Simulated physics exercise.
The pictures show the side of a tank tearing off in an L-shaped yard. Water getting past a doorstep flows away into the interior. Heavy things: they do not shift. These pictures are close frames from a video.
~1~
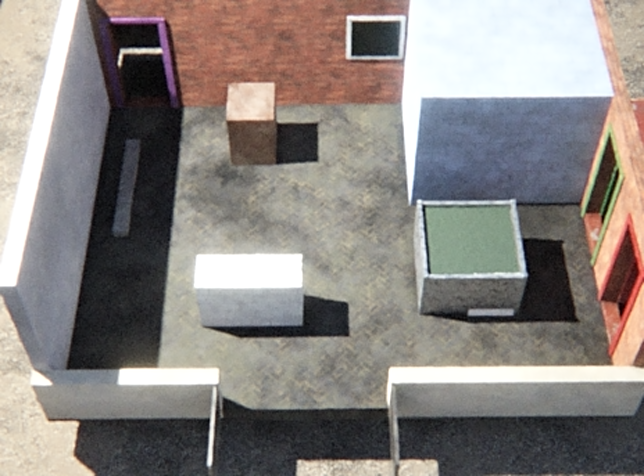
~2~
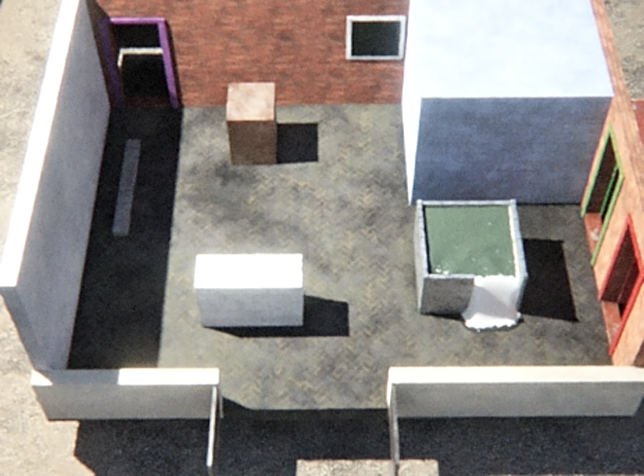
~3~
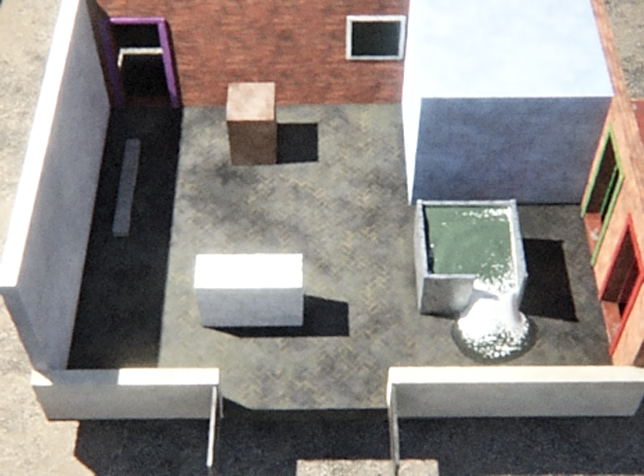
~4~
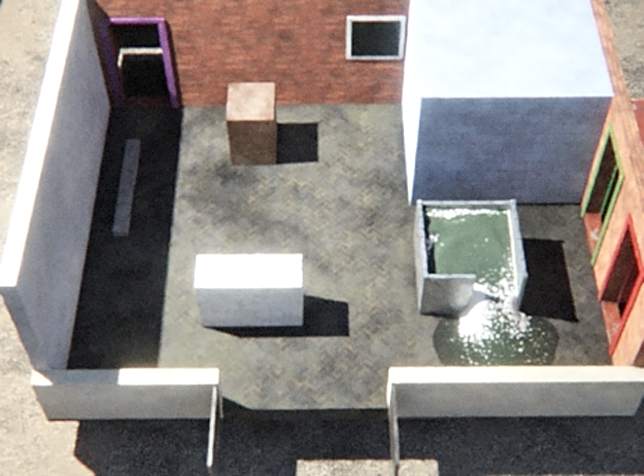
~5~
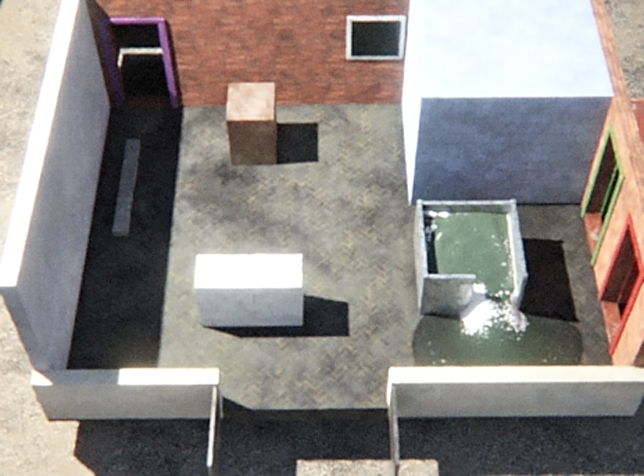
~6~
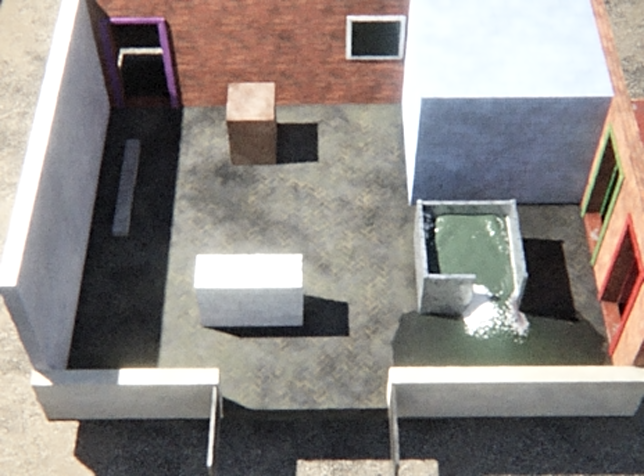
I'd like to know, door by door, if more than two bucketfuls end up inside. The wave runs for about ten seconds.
Here it is: The green door lets in two bucketfuls or fewer, the red door lets in more than two bucketfuls, the purple door lets in two bucketfuls or fewer.
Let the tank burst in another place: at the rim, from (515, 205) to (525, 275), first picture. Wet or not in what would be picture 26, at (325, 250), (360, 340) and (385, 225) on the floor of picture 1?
The three spots, in order, are inundated, inundated and inundated.
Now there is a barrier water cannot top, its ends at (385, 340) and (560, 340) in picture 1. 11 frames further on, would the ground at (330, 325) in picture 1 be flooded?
Swamped.
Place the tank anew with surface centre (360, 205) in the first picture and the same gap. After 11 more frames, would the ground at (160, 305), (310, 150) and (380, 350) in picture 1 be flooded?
I'd call them still dry, still dry and watered, in the order asked.
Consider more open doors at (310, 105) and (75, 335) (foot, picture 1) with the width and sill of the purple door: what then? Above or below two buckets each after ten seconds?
Results, in sequence: Doesn't reach it and gets past it.
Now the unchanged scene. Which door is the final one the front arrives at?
It has to be the door marked purple.
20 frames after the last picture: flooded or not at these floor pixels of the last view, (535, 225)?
At that place: Wet.
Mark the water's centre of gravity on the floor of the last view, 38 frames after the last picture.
About (388, 294).
A moment on, water covers 10 % of the floor; the green door not reached, the red door under two buckets in, the purple door not reached.
Next, water covers 30 % of the floor; the green door wet at the sill, nothing in, the red door over two buckets in, the purple door not reached.
Then, water covers 45 % of the floor; the green door wet at the sill, nothing in, the red door over two buckets in, the purple door not reached.
Later, water covers 60 % of the floor; the green door wet at the sill, nothing in, the red door far over two buckets in, the purple door not reached.
In the end, water covers 80 % of the floor; the green door wet at the sill, nothing in, the red door far over two buckets in, the purple door wet at the sill, nothing in.
